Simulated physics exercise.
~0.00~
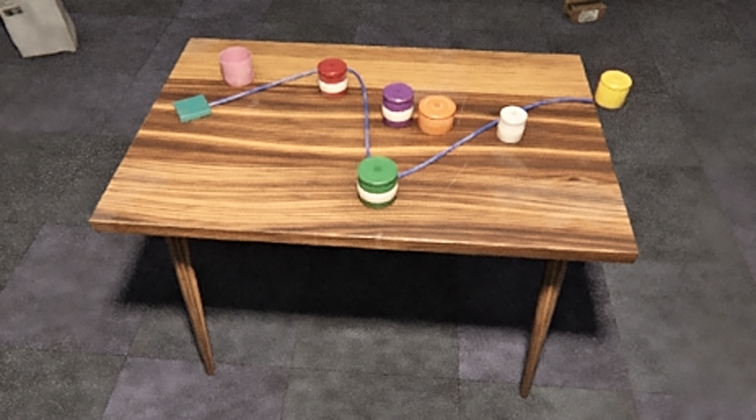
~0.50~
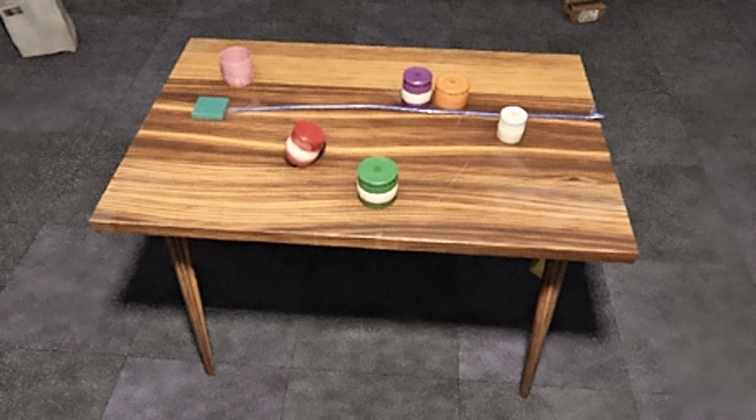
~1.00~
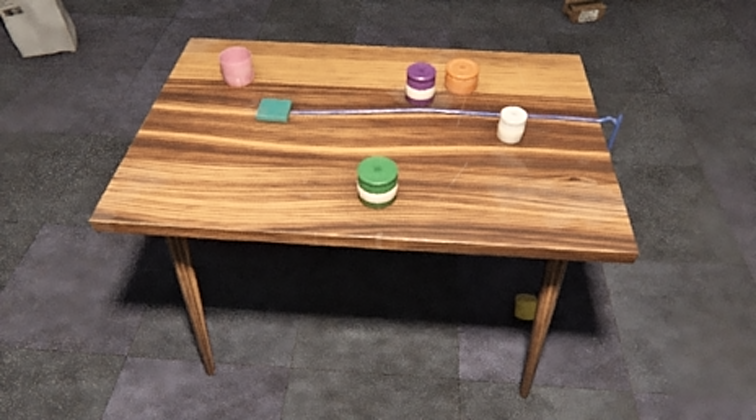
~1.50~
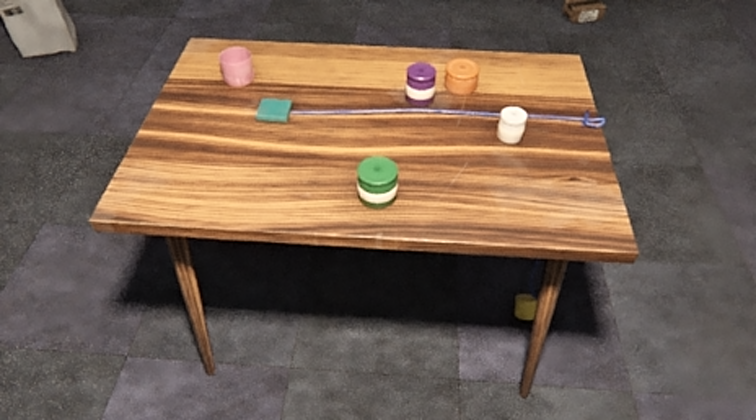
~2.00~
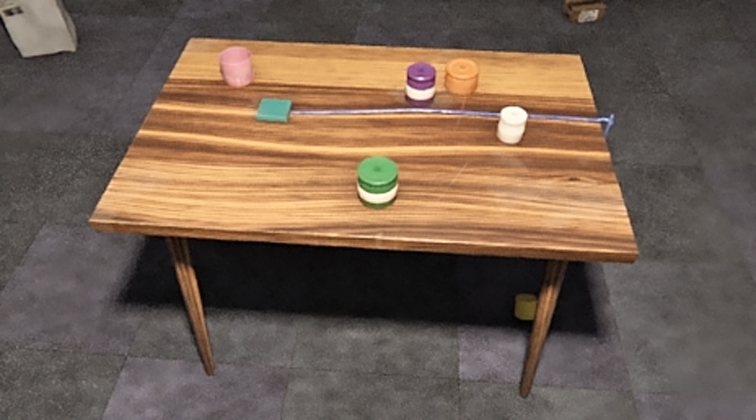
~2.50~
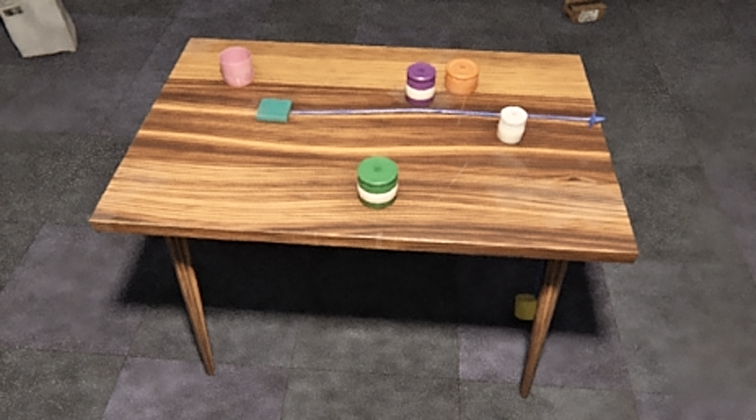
On a wooden table, a falling yellow container tugs the cable, and the red tin goes over the edge.
